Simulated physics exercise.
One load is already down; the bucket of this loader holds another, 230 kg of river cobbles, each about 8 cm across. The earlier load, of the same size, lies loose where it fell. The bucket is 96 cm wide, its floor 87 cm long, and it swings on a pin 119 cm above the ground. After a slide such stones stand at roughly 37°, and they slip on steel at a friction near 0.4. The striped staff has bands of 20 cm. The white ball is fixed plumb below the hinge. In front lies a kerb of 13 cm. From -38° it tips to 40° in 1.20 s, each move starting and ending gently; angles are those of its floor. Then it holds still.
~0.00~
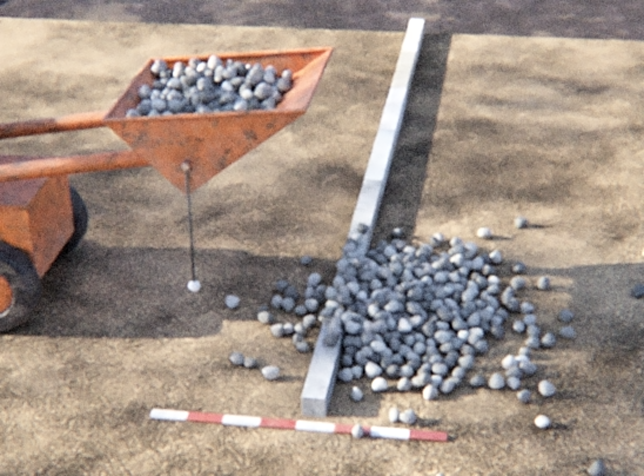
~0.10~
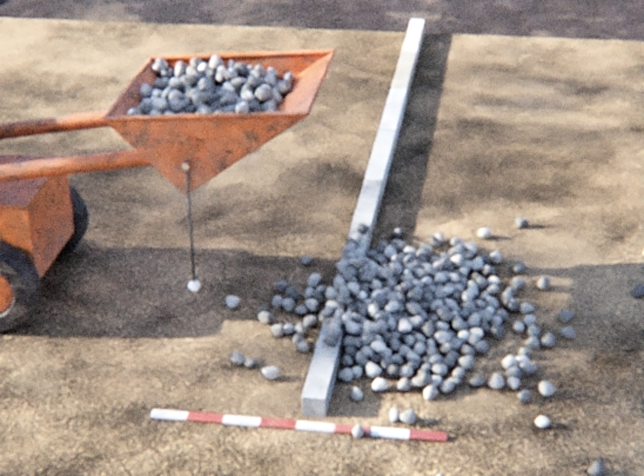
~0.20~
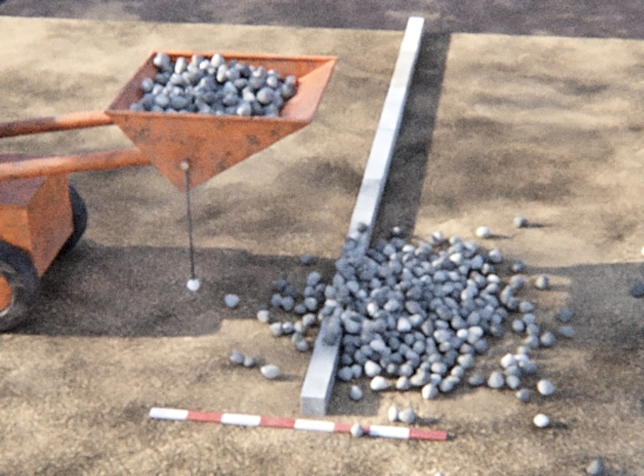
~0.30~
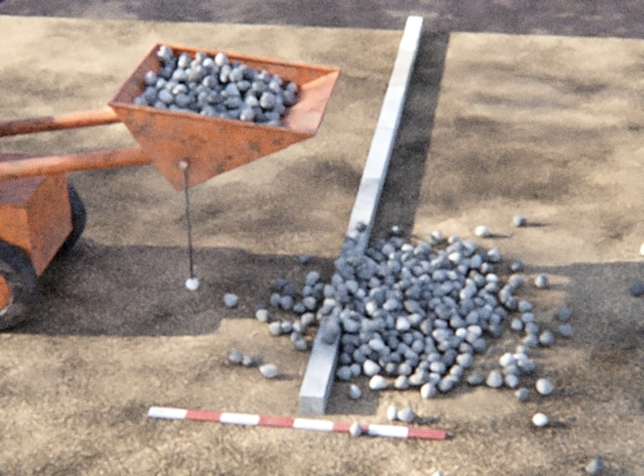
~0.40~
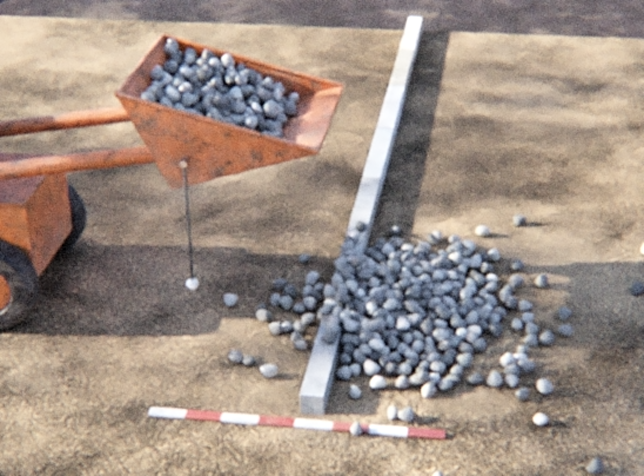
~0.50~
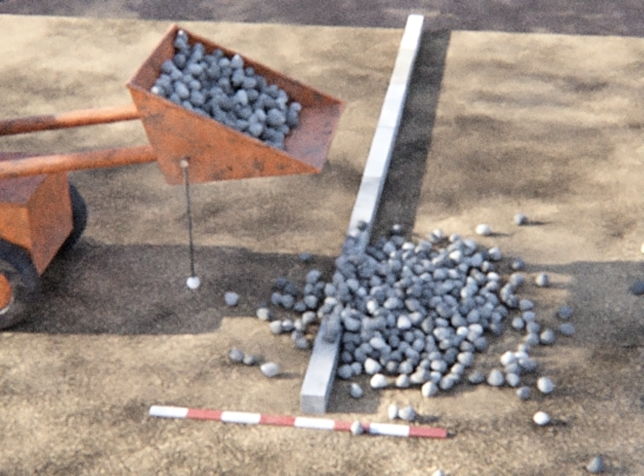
An orange loader bucket full of grey stones slowly tilted down toward the right, the stones shifting a little inside it, while a loose pile lay still across the pale kerb beside it.
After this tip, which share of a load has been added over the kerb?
Close to 63 parts in a hundred.
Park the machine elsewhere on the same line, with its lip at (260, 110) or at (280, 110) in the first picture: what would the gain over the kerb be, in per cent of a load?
First some 15, then 35 per cent.
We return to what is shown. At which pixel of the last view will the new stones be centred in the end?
Near (369, 293).
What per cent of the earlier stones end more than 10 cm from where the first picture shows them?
Roughly 5 per cent of them.
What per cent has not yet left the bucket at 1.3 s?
It holds some 60 per cent.
After 0.9 s the floor is at 28°; in per cent of one load, 100 in the bucket, 12 on this side of the kerb, 88 over the kerb; the foremost stones are at (597, 332).
After 1.3 s the floor is at 40°; in per cent of one load, 58 in the bucket, 51 on this side of the kerb, 91 over the kerb; the foremost stones are at (597, 332).
After 1.6 s the floor is at 40°; in per cent of one load, 8 in the bucket, 62 on this side of the kerb, 130 over the kerb; the foremost stones are at (597, 332).
After 4.1 s the floor is at 40°; in per cent of one load, 0 in the bucket, 49 on this side of the kerb, 151 over the kerb; the foremost stones are at (607, 323). Net gain over the kerb, 63.
